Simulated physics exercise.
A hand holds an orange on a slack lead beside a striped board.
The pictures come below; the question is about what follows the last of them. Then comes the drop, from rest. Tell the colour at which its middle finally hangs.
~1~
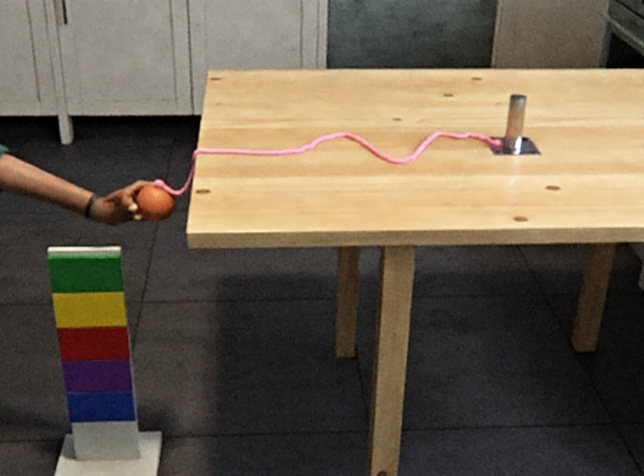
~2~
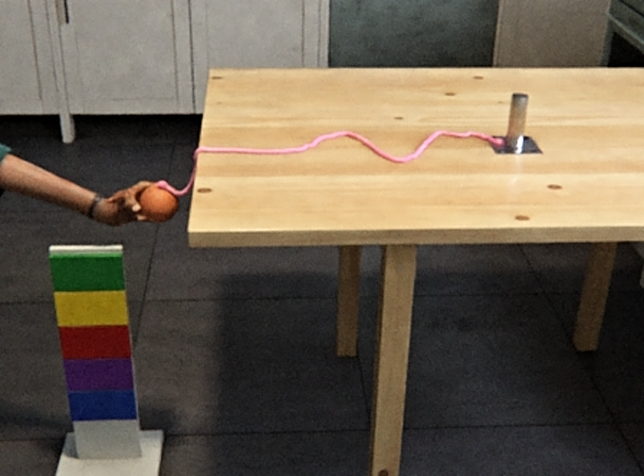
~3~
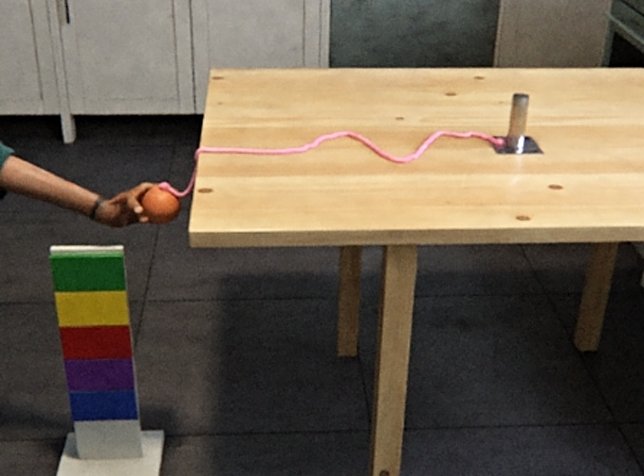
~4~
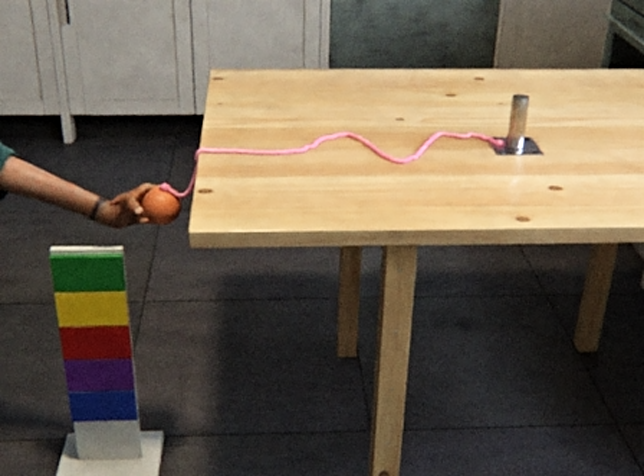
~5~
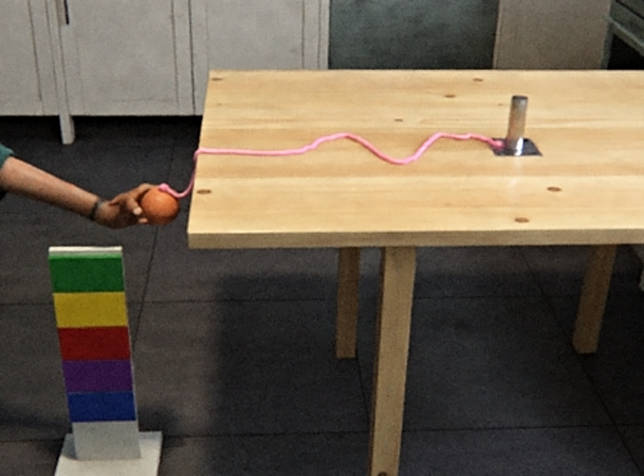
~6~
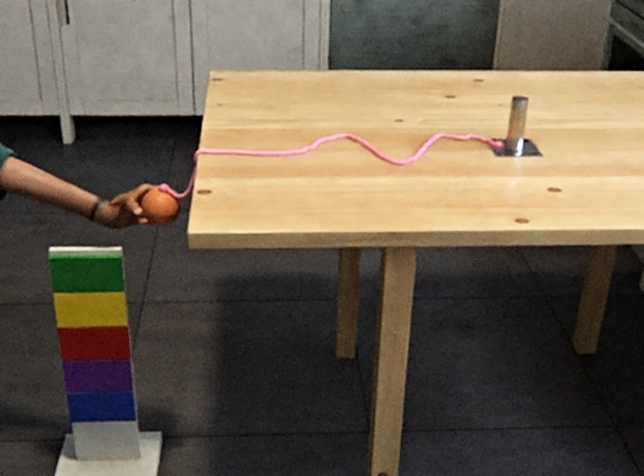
It hangs at red.
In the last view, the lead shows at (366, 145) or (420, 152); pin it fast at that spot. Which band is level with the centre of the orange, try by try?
Each in turn comes out as green, yellow.
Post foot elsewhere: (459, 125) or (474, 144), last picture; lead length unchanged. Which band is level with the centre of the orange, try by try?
Try one - purple; try two - purple.
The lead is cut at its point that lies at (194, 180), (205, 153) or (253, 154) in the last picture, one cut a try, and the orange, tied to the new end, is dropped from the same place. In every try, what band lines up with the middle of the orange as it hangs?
Yellow; green; higher than all five.
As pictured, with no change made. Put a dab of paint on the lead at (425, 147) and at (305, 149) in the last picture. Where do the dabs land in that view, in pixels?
The first finishes about (385, 149) and the second about (198, 169).
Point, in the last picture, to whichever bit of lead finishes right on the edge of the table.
Close to (315, 146).
Soon after, orange near (207, 336); level with red.
Then, orange near (203, 345); level with red.
At rest, orange near (206, 345); level with red. At red.
